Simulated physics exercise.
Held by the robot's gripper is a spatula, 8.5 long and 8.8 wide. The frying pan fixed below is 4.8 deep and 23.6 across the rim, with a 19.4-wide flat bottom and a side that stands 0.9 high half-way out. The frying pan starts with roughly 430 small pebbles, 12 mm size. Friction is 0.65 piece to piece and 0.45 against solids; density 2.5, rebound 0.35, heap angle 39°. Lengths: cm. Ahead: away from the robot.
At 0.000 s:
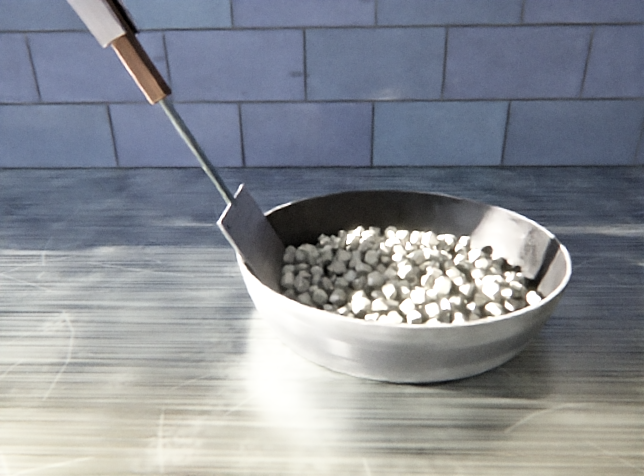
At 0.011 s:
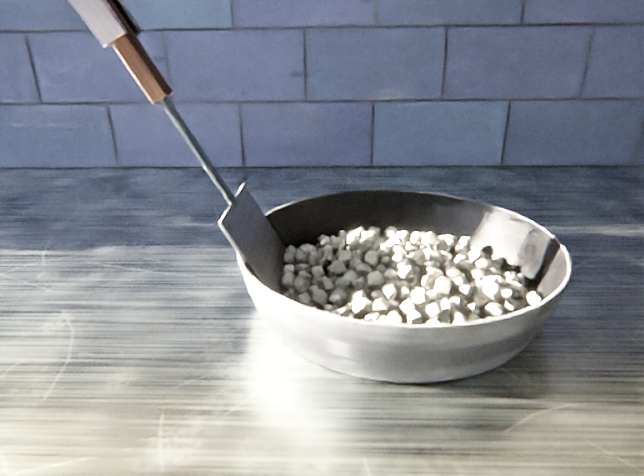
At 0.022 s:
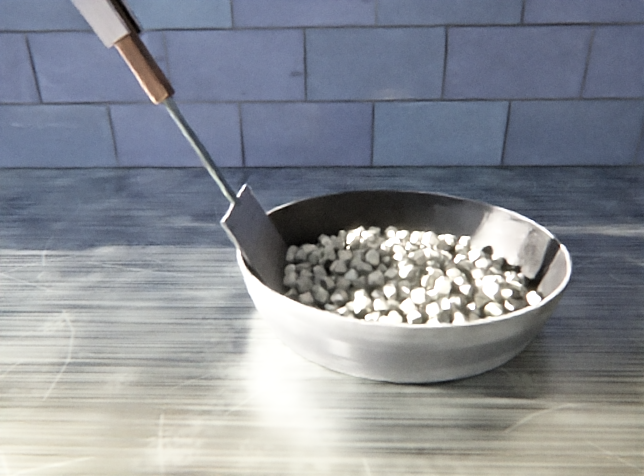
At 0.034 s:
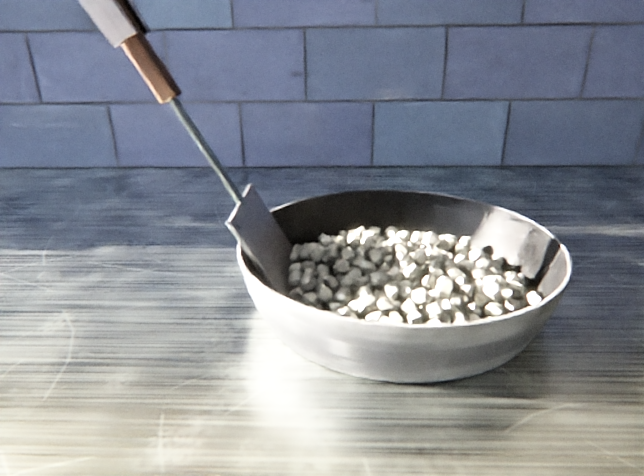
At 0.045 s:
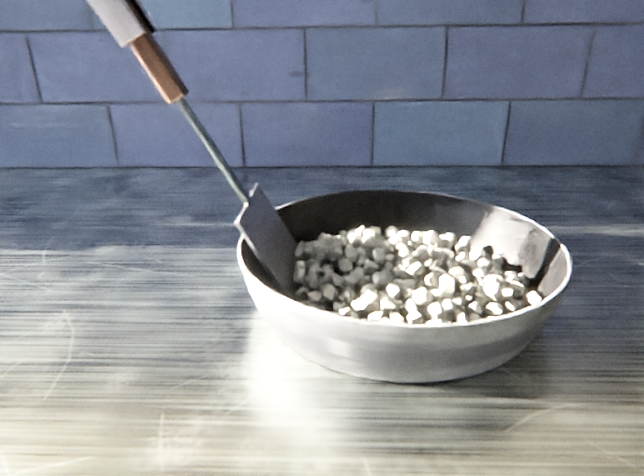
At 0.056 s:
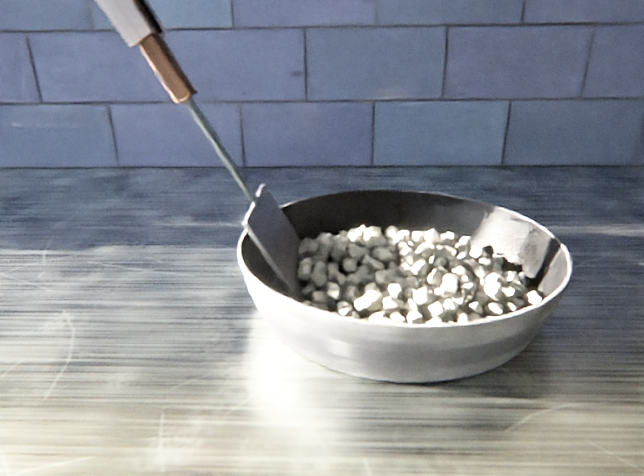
At first, a spatula held by a gripper leans into the left side of a frying pan filled with small pale pebbles, on a counter before blue tiles. The spatula then slides slightly to the right, nudging the nearest pebbles inward, while the pan stays still and the rest barely shift.
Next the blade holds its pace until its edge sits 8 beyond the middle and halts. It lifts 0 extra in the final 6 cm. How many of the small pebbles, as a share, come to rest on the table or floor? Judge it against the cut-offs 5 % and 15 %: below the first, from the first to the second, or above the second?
From 5 to 15 %.
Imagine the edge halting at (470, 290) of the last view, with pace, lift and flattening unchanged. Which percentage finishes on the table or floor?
I'd put it near 0 per cent.
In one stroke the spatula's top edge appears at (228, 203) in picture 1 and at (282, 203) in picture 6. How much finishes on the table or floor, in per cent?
Close to 30 in a hundred.
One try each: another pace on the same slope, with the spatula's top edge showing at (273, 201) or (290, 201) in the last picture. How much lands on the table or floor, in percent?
About 20 and 30 per cent.
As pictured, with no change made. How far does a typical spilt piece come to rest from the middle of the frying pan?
About 16 centimetres.
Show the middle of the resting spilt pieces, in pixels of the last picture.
Approximately at (576, 284).
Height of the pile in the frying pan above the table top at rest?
It reaches roughly 7.0 cm.
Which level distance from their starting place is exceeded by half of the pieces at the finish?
Some 4 centimetres.
After 0.17 s, sloping 61°, highest piece 6 above the table; 434 in the frying pan.
After 0.29 s, sloping 61°, highest piece 7 above the table; 434 in the frying pan.
After 0.55 s, sloping 61°, highest piece 7 above the table; 403 in the frying pan, 26 on the table or floor, 5 on the blade or in flight.
After 1.60 s, sloping 61°, highest piece 6 above the table; 403 in the frying pan, 31 on the table or floor.
At rest, 403 in the frying pan, 31 on the table or floor. That is 7 % on the table or floor.
